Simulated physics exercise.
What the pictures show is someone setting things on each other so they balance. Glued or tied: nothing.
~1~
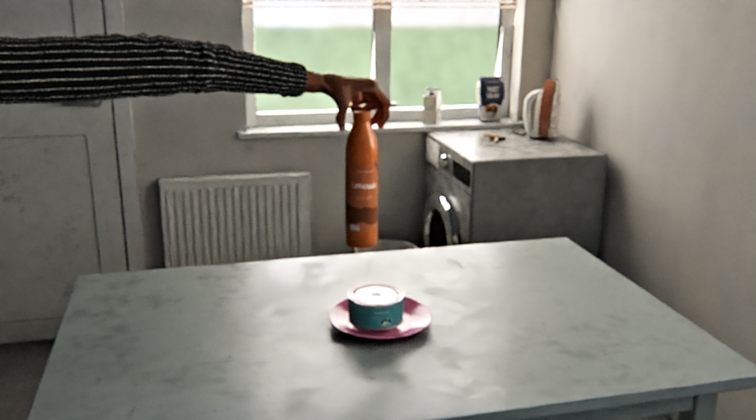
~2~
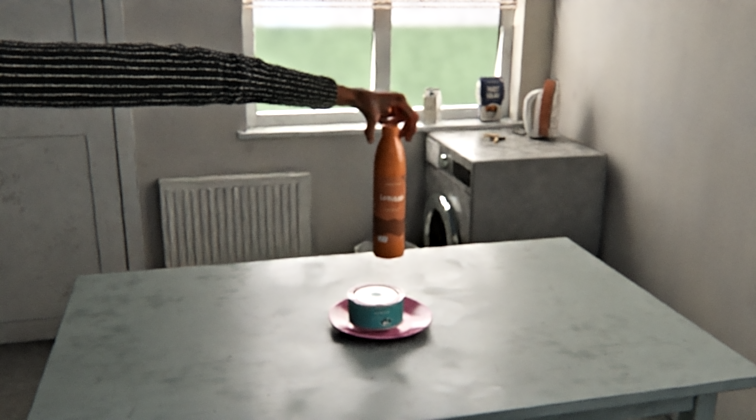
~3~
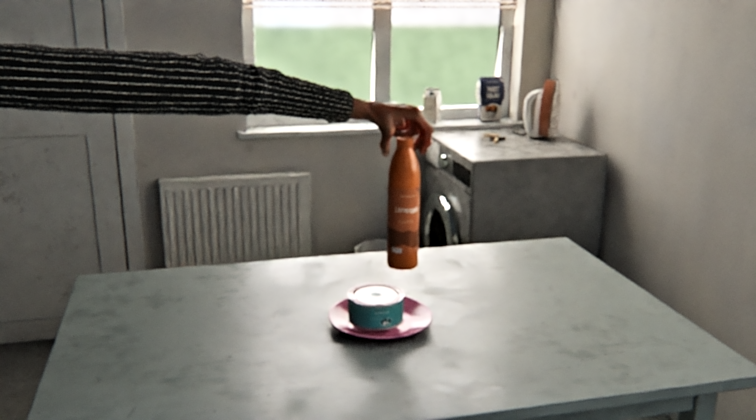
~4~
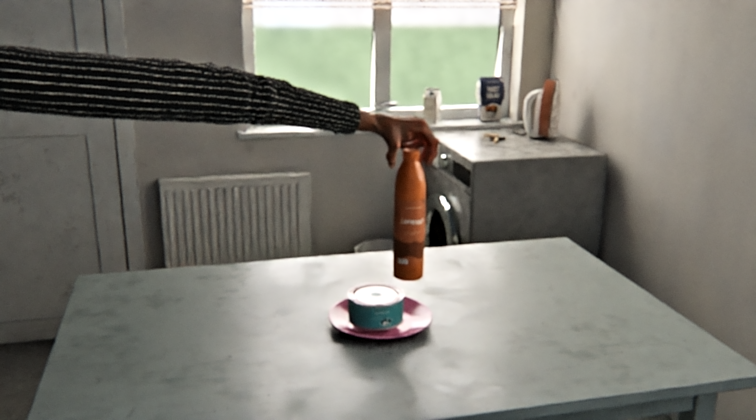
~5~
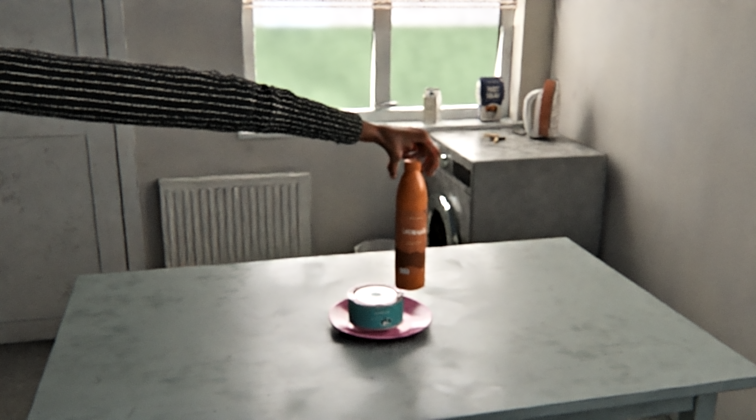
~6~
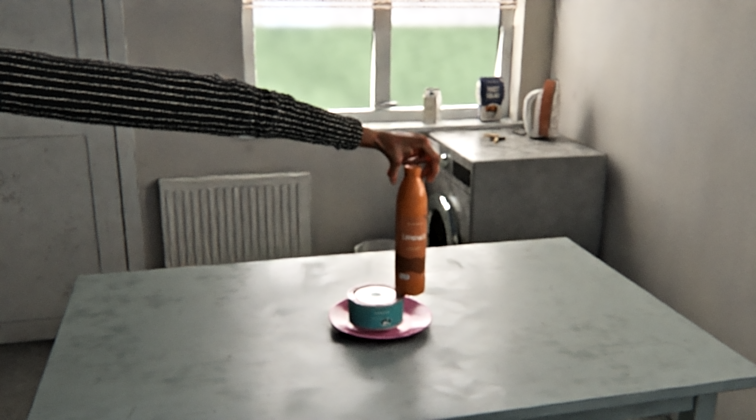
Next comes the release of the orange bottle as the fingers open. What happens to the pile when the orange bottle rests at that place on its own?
It is going to lose a part.
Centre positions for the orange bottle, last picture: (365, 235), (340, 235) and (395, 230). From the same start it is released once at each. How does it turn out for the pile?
Stays standing; collapses; stays standing.
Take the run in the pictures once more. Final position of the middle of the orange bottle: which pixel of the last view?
I'd say around (505, 316) in the last view.
Then, 0.40 s after the last picture, orange bottle now fallen.
Then, 0.50 s after the last picture, things are still on the move.
Then, 0.70 s after the last picture, as before.
At rest, fallen, orange bottle; the other 2 in place. Seen from the same camera at the end, orange bottle near (505, 316). The pile loses its balance.
